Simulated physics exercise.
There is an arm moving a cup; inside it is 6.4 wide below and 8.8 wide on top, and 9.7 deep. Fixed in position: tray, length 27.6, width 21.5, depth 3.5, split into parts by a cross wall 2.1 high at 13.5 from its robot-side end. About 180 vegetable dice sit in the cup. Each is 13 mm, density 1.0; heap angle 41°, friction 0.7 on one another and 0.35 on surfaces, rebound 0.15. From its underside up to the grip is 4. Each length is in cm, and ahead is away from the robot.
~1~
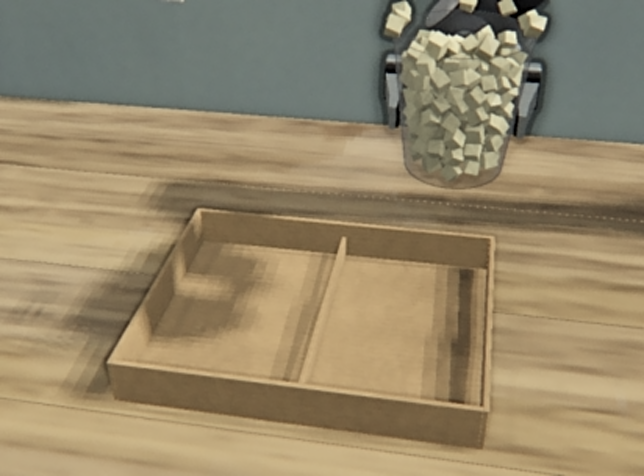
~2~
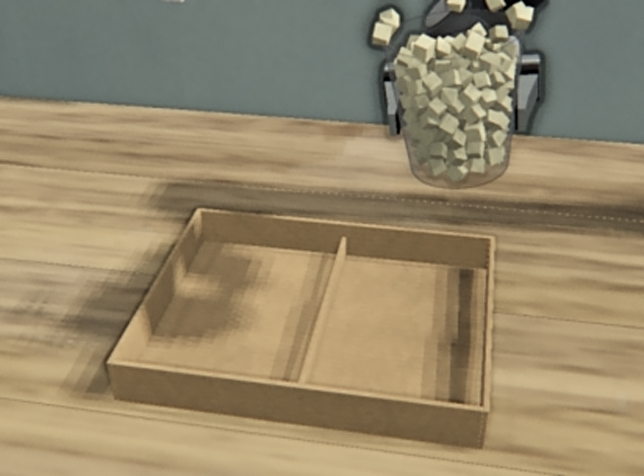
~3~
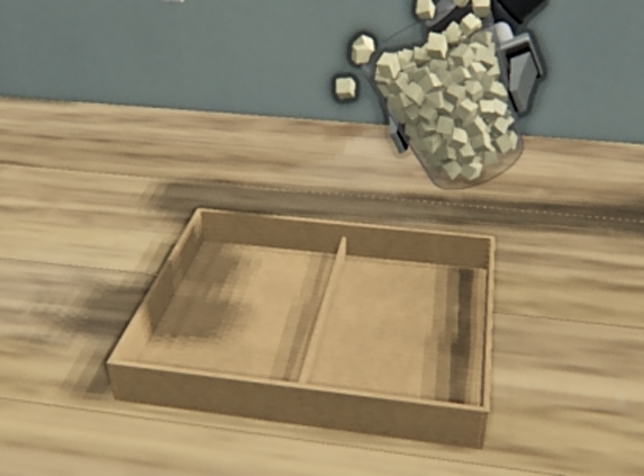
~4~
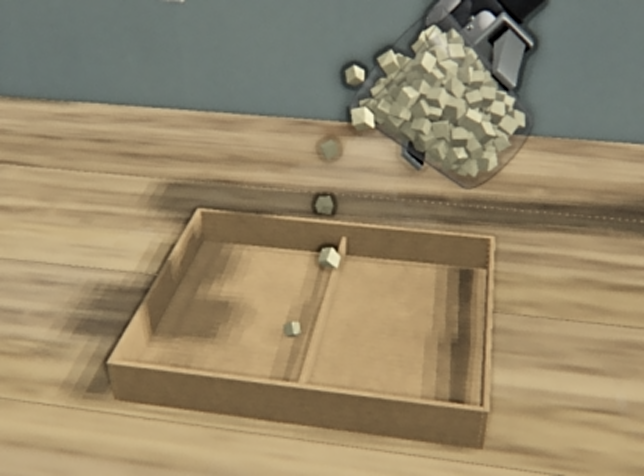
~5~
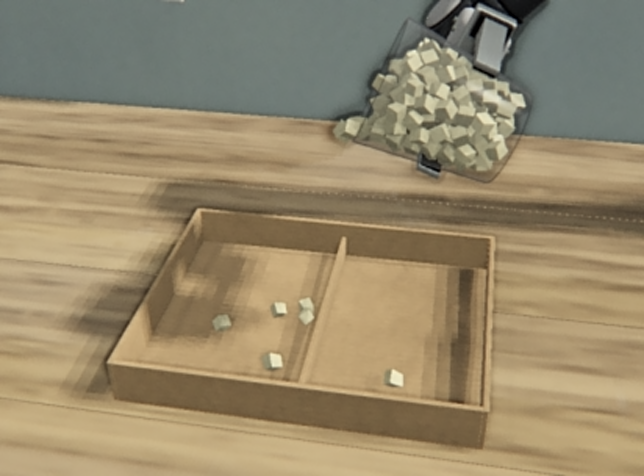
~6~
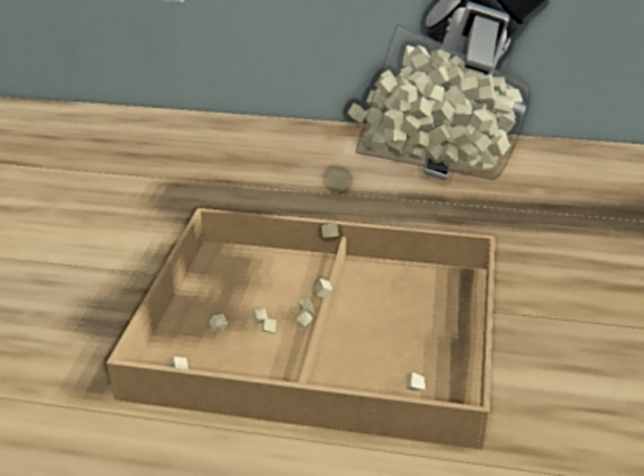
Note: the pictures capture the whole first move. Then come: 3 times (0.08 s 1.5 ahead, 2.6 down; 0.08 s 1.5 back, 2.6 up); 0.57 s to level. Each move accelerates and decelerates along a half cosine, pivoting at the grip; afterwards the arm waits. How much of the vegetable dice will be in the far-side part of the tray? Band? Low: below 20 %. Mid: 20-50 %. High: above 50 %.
Mid.
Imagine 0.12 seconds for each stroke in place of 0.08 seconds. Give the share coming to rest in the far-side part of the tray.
That would give around 15 per cent.
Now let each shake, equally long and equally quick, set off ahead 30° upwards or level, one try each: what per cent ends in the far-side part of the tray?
First try some 85 %, second try some 65 %.
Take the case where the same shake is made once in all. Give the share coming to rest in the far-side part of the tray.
In that case it would be roughly 15 per cent.
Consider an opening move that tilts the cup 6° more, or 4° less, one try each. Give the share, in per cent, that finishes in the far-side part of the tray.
I'd say close to 35 and 25 per cent, in that order.
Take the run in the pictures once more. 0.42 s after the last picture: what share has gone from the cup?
I'd say some 20 percent.
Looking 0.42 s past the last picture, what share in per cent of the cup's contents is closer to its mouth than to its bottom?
55 %.
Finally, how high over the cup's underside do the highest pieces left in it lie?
I'd say close to 10.0 cm.
Then, 0.42 s on, tilted 75° forward, highest piece 21 above the table; 144 in the cup, 25 in the far-side part, 1 in the robot-side part, 5 in flight or on a rim.
Then, 0.84 s on, tilted 22° forward, highest piece 26 above the table; 123 in the cup, 49 in the far-side part, 2 in the robot-side part, 1 in flight or on a rim.
Then, 1.25 s on, level, highest piece 27 above the table; 123 in the cup, 50 in the far-side part, 2 in the robot-side part.
Then, 2.30 s on, level, highest piece 27 above the table; 123 in the cup, 50 in the far-side part, 2 in the robot-side part.
In the end, 123 in the cup, 50 in the far-side part, 2 in the robot-side part. That is 29 % in the far-side part of the tray.
